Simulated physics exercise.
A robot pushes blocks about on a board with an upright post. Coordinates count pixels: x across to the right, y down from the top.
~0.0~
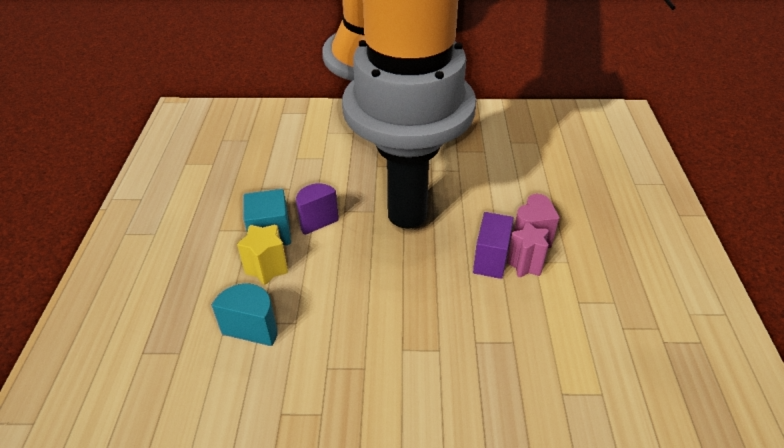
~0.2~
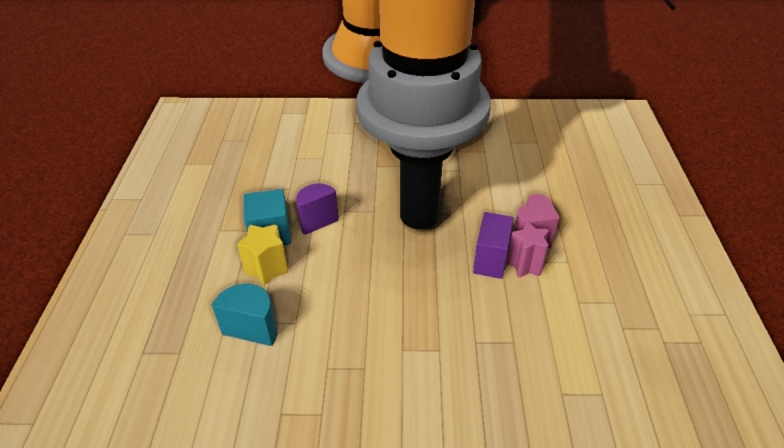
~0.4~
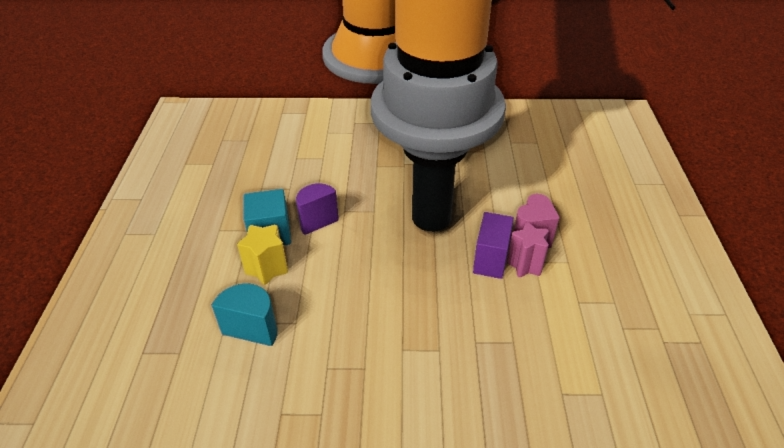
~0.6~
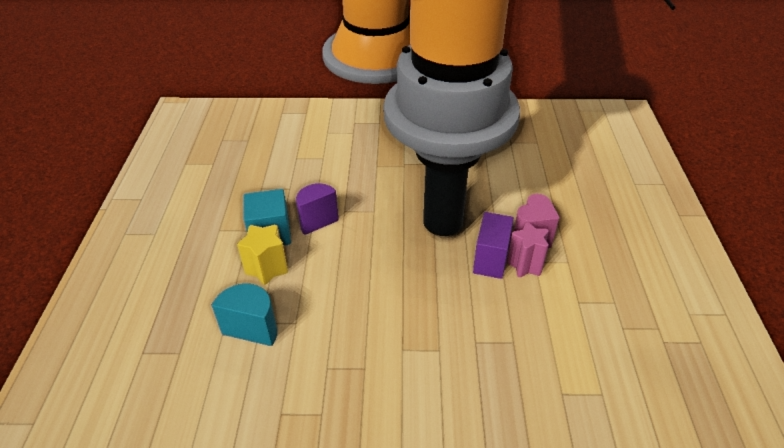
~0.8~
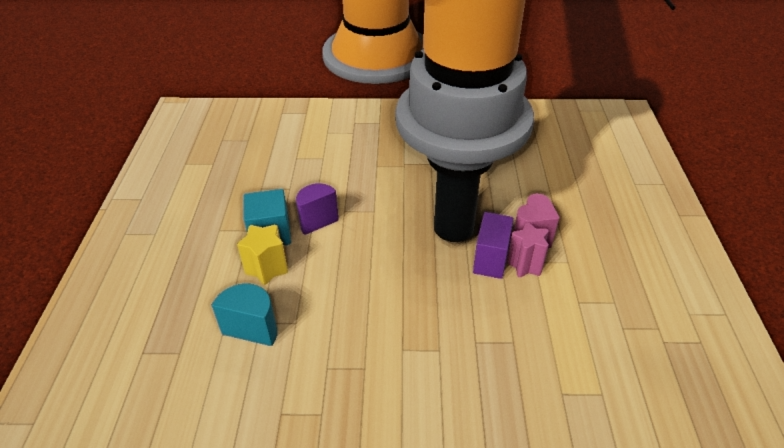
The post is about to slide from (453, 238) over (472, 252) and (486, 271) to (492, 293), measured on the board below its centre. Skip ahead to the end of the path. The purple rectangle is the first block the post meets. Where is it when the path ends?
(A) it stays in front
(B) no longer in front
My answer is option B.
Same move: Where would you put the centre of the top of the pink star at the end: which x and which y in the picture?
It ends at (565, 246).
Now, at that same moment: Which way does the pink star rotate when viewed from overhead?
It twists anticlockwise.
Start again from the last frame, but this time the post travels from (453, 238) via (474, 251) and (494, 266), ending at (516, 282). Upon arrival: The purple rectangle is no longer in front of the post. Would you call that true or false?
False
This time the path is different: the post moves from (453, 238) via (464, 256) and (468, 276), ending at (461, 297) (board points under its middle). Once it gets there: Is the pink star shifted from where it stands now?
It seems so.
On the path given first. Halfway along, post at (482, 252); purple rectangle at (521, 246); pink star at (556, 243), turned 30° anticlockwise.
At the end, post at (494, 283); purple rectangle at (534, 255), turned 15° anticlockwise; pink star at (565, 246), turned 45° anticlockwise; pink heart in place.
